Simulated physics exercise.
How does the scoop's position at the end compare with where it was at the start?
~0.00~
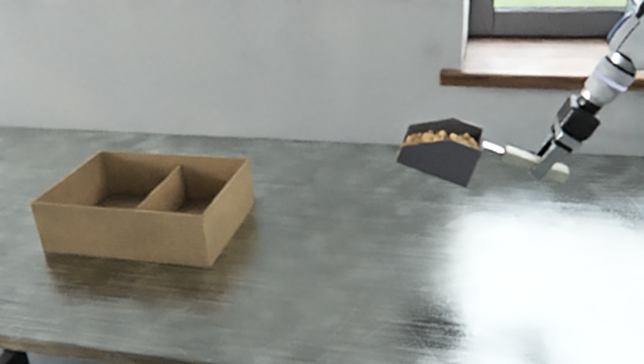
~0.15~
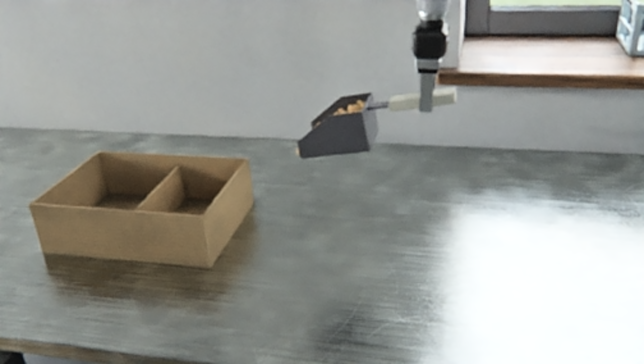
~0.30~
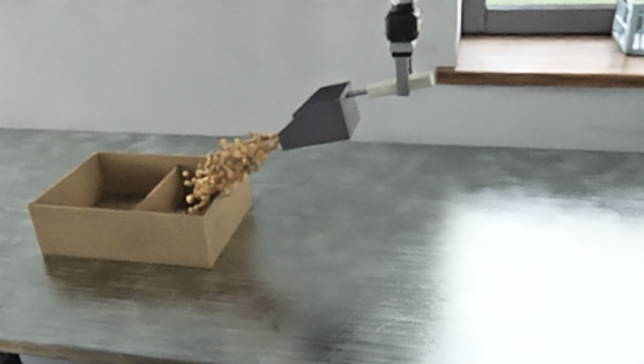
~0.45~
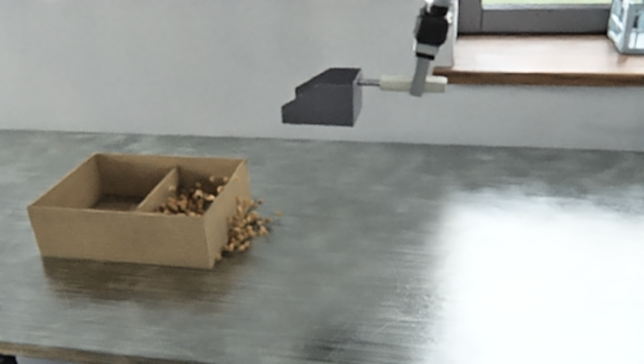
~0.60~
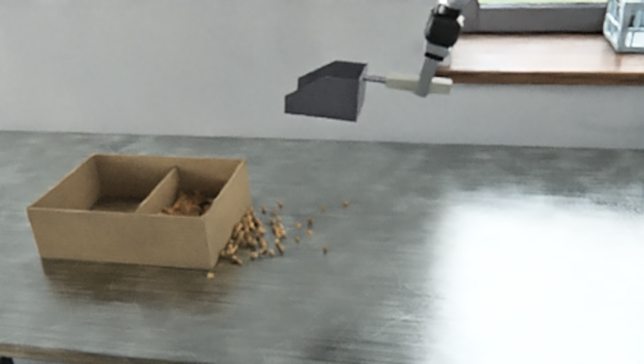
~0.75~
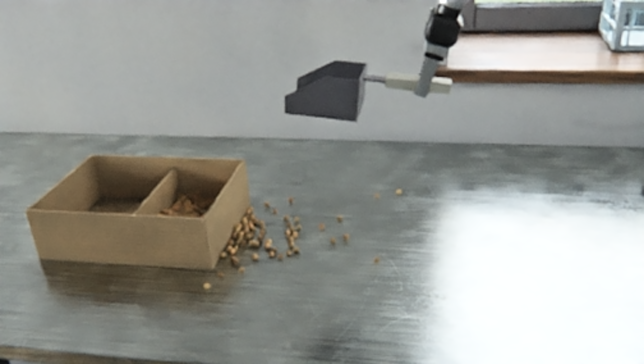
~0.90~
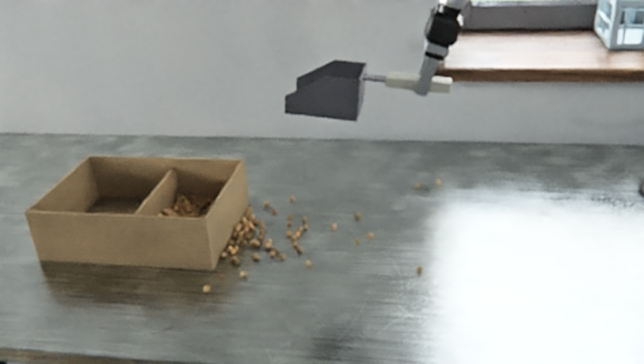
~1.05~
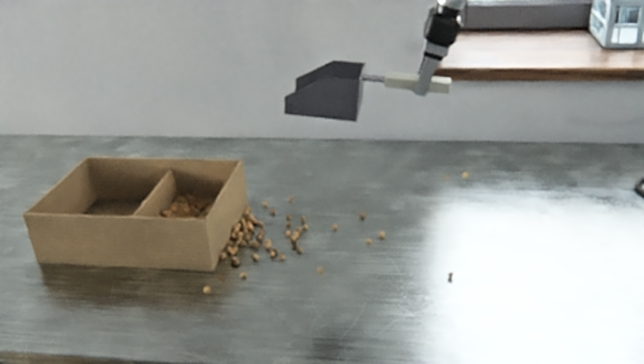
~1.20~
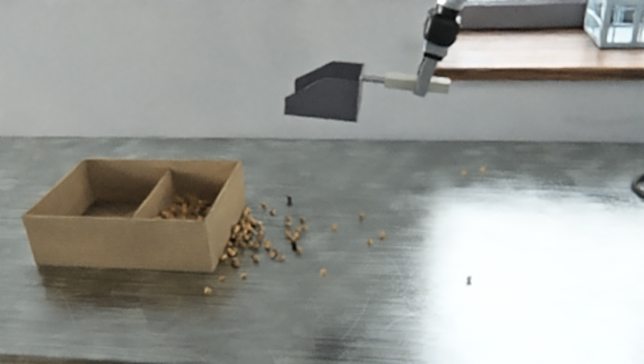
At the end the scoop is further left and higher up than at the start, closer to the divided box.
On a grey table by a window, a robot arm holds a dark scoop heaped with dried chickpeas, to the right of an open brown box split into two parts. The arm carries the scoop left towards the box and tips it forward. The chickpeas pour out in a stream over the near right edge of the box. The scoop then levels and tilts back, while some pieces spill and scatter across the table. At the end most lie in the right-hand part, the rest are strewn beside the box, and the scoop hangs still above the table.
